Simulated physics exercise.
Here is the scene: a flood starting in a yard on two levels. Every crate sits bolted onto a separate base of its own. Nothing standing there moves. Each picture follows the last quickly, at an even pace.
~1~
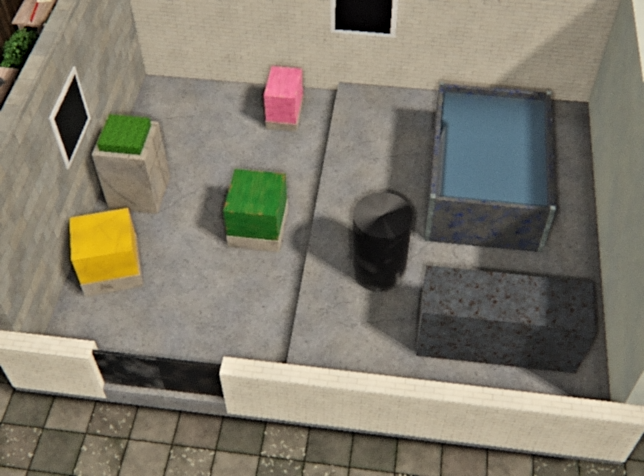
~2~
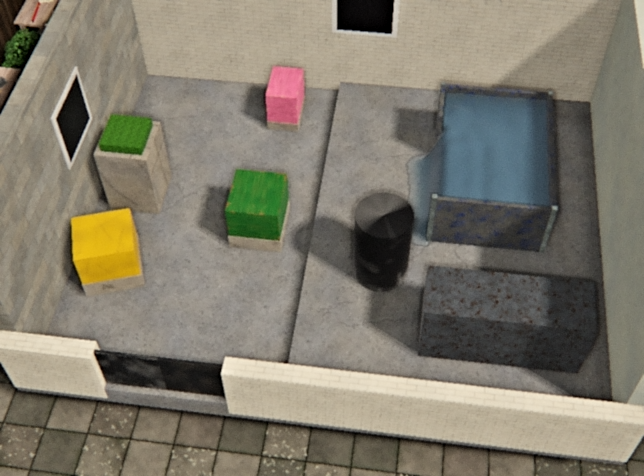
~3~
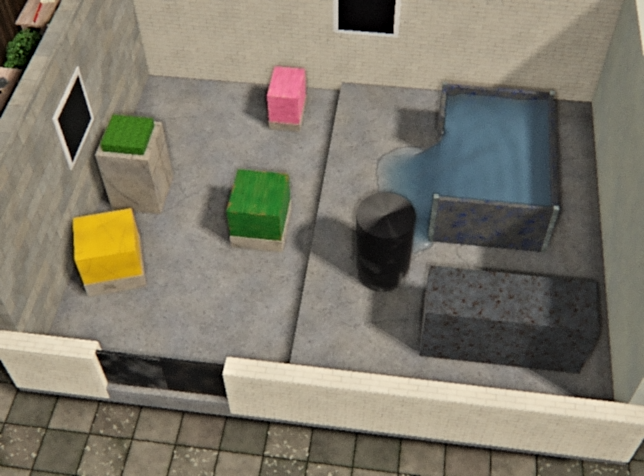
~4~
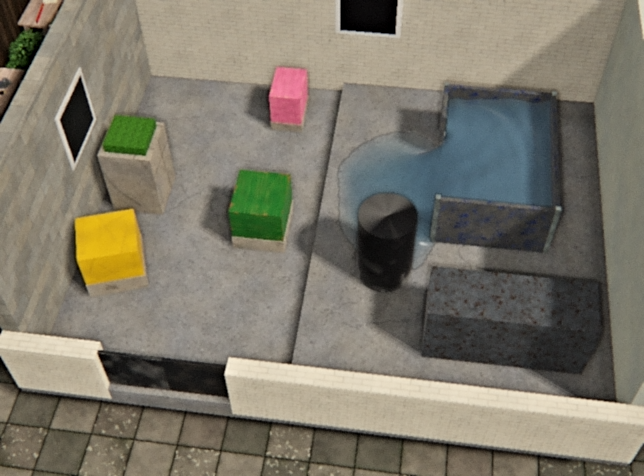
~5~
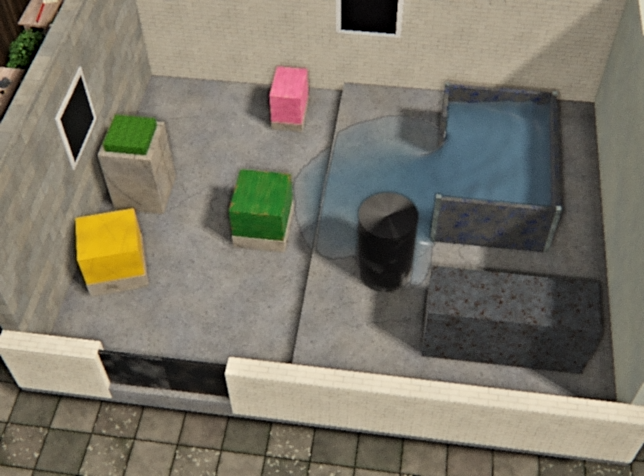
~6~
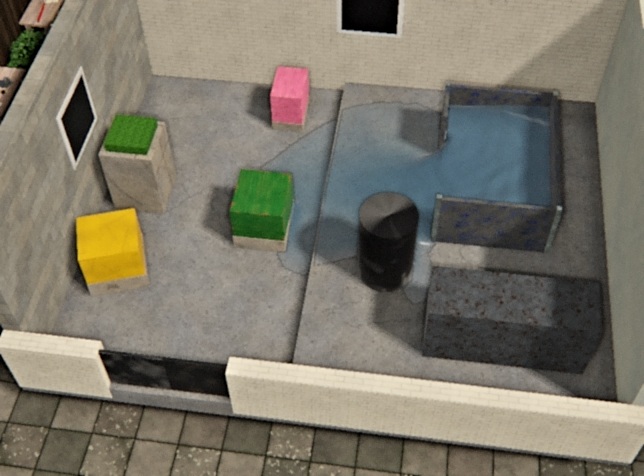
Blue water pours from an open tank at the upper right of a walled, two-level grey yard, seen from high above with the camera almost still. A black cylinder and a dark speckled block stand nearby, with green-topped, yellow and pink blocks to the left. The water bursts through the tank's left side, spreads leftward around the cylinder, and crosses the step towards the central green-topped block.
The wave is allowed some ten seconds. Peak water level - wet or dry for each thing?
The green crate will be touched, the pink crate will be touched, the yellow crate will be touched.
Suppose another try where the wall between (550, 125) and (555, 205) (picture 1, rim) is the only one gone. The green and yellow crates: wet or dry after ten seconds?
Well, the green crate is never reached, and the yellow crate is never reached as well.
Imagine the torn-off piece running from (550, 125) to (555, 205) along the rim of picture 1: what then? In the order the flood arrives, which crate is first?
That would be the crate marked pink.
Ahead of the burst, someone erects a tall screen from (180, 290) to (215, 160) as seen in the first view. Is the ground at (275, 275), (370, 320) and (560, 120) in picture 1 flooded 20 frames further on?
Outcome by spot, in order - watered, unwatered, unwatered.
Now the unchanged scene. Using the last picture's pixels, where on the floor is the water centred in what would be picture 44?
The balance point is around (249, 208).
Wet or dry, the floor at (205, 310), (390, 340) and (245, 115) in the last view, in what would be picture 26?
Going through them one by one, the first is waterlogged, the second spared and the third waterlogged.
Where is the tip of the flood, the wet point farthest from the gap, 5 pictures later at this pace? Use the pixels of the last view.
Roughly at (129, 137).
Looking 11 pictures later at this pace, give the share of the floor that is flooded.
Estimated share: Around 60 %.
A moment on, water covers 40 % of the floor; the green crate water round its plinth, the pink crate water round its plinth, the yellow crate water round its plinth.
Next, water covers 60 % of the floor; the green crate water round its plinth, the pink crate water round its plinth, the yellow crate water round its plinth.
Then, water covers 65 % of the floor; the green crate water round its plinth, the pink crate water round its plinth, the yellow crate water round its plinth.
Later, water covers 70 % of the floor; the green crate water round its plinth, the pink crate water round its plinth, the yellow crate water round its plinth.
In the end, water covers 65 % of the floor; the green crate was topped, the pink crate was topped, the yellow crate was topped.
